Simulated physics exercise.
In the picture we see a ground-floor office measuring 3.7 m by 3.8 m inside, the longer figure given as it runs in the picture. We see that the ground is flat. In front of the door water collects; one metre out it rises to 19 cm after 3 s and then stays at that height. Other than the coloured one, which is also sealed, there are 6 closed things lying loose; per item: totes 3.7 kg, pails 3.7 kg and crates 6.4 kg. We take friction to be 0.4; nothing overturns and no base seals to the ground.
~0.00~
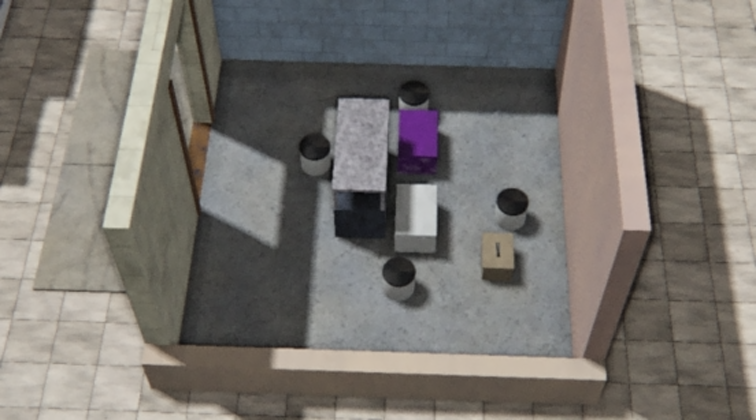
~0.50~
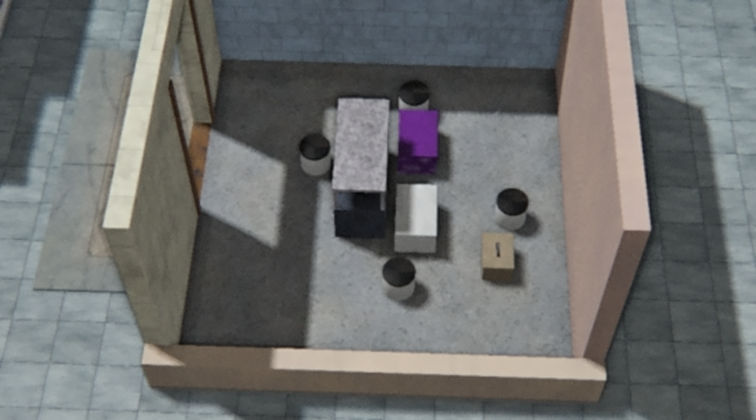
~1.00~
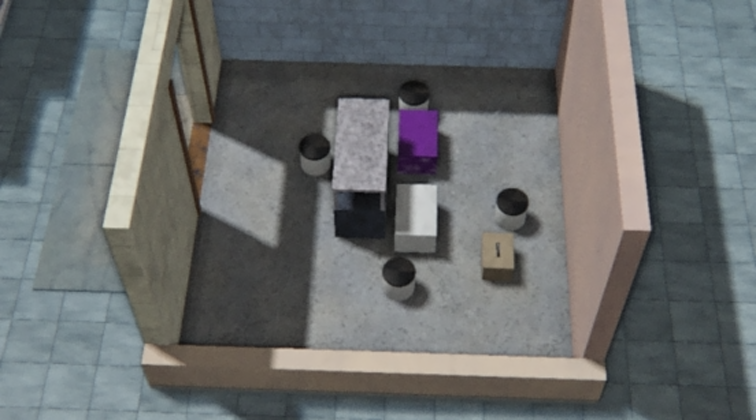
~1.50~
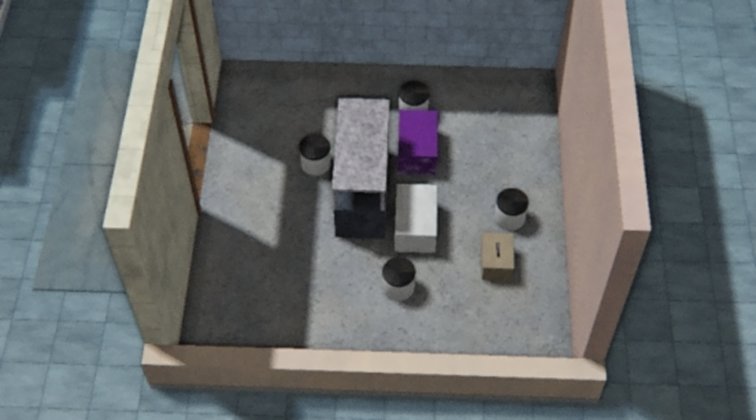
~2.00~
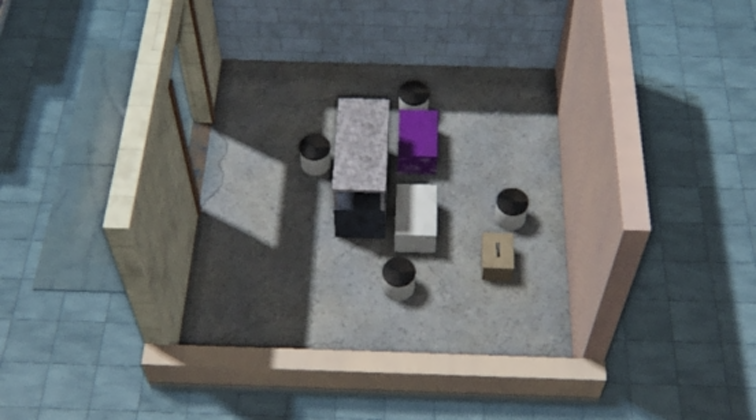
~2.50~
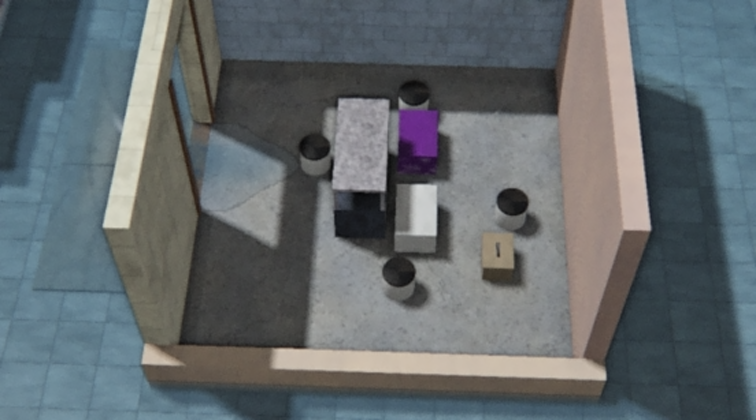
Water spread over the paving outside a small open-topped room, then a thin sheet slipped through the doorway on the left onto the floor, while the purple crate and everything around it stayed still.
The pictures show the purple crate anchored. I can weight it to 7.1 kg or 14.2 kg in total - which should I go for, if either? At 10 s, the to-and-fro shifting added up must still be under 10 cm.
Make it 14.2 kg.
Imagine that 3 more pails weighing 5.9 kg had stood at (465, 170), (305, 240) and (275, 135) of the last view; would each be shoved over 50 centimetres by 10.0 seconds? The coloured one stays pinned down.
Taking them in order, the first is inside the line, the second beyond the line and the third beyond the line.
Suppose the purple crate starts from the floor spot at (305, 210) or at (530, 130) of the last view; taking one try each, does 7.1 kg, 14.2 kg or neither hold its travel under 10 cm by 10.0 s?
In that order: Neither holds; neither is enough.
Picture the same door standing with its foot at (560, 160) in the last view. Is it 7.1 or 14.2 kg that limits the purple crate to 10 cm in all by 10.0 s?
If so, then both options fall short.
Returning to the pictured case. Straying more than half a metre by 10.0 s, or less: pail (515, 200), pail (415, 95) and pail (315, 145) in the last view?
In order: Above the mark, above the mark, above the mark.
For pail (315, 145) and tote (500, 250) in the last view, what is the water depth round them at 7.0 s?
I'd put it at 10 cm and 1 cm respectively.
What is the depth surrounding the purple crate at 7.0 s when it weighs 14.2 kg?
Depth: Approx. 2 cm.
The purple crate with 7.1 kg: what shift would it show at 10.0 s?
Close to 20 centimetres.
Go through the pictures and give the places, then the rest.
The purple crate at (418, 133), on the bottom; water covers 0.0 m2; 0 of 7 have shifted, in the first picture.
The purple crate at (418, 133), on the bottom; 0.0 m2 under water; 0 of 7 have shifted, in the second picture.
The purple crate at (418, 133) rests on the ground; 0.0 m2 under water; 0 of 7 have shifted, in the third picture.
The purple crate at (418, 133), on the bottom; water covers 0.0 m2; 0 of 7 have shifted, in the fourth picture.
The purple crate at (418, 133) rests on the ground; water covers 0.1 m2; 0 of 7 have shifted, in the fifth picture.
The purple crate at (418, 133) rests on the ground; 0.7 m2 under water; 0 of 7 have shifted, in the sixth picture.
After 3.5 s the purple crate would be 0 cm from its start with 7.1 kg and 0 cm from its start with 14.2 kg; 0 cm of water round it then.
After 4.5 s the purple crate would be 5 cm from its start with 7.1 kg and 0 cm from its start with 14.2 kg; 2 cm of water round it then.
After 7.0 s the purple crate would be 8 cm from its start with 7.1 kg and 0 cm from its start with 14.2 kg; 2 cm of water round it then.
After 10.0 s the purple crate would be 23 cm from its start with 7.1 kg and 0 cm from its start with 14.2 kg; 3 cm of water round it then.
